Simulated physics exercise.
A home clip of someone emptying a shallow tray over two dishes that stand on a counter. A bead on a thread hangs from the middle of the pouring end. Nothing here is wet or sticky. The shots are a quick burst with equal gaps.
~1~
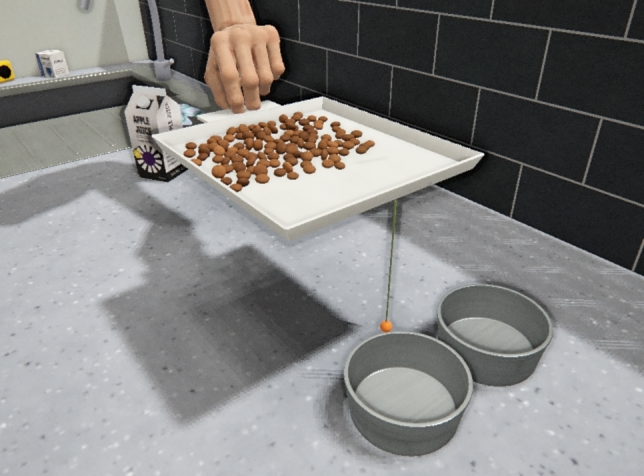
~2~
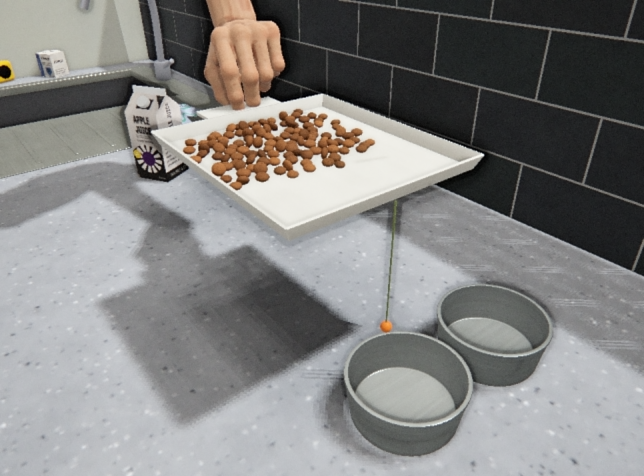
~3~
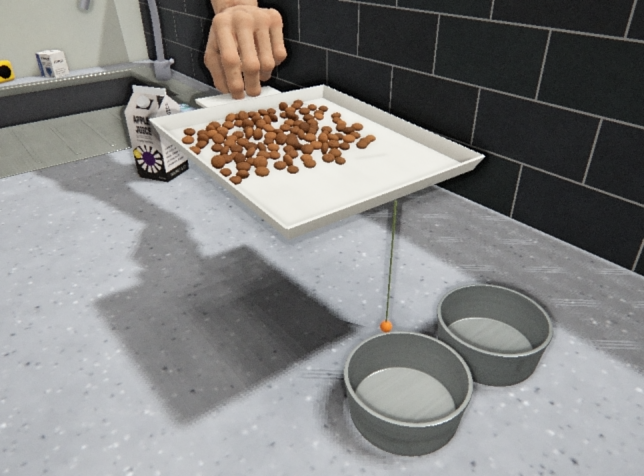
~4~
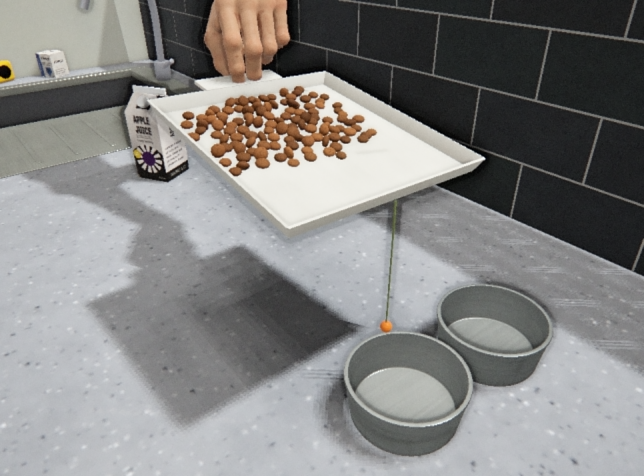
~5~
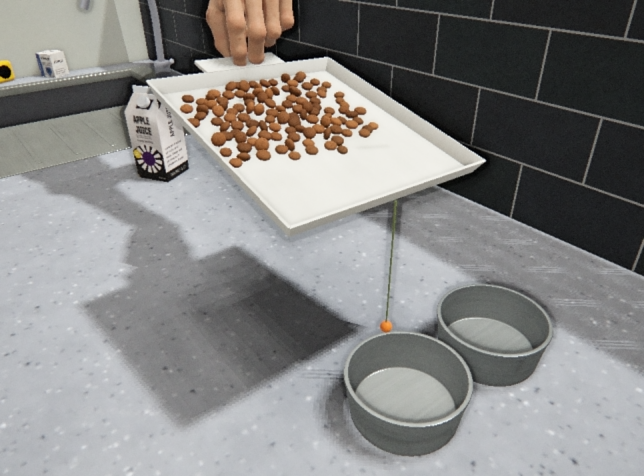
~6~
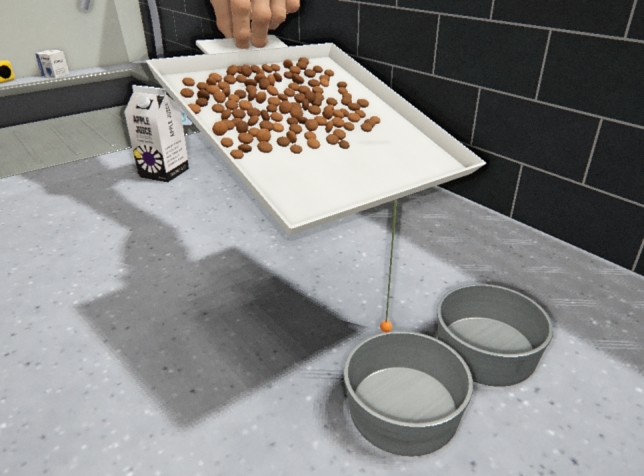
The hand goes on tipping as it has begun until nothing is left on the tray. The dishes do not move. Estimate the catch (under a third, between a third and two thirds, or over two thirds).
Caught overall: More than two thirds.
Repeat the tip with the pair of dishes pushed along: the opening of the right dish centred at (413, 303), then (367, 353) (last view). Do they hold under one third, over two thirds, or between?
At the first place under a third, at the second less than a third.
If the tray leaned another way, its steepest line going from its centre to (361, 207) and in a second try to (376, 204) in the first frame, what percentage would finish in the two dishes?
About 30 and 50 per cent.
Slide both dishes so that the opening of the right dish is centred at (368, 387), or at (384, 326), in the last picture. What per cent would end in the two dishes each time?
The first gives 20 %, the second 10 %.
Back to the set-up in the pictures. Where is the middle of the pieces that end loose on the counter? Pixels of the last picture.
Roughly at (530, 451).
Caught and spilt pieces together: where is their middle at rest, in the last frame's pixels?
Near (458, 380).
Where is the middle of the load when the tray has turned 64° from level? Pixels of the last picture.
Near (440, 199).
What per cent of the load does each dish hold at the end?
For the left dish some 40 %, for the right dish some 40 %.
Soon, tray tipped steeply; about half on the tray; a stray few in the left dish; about half in the air.
A while on, tray tipped past a quarter turn; about a third in the left dish; about a third in the right dish; about a quarter outside both; a small part in the air.
Towards the end, tray tipped past a quarter turn; about a third in the left dish; about a third in the right dish; about a quarter outside both.
Finally, tray tipped past a quarter turn; about a third in the left dish; about a third in the right dish; about a quarter outside both.
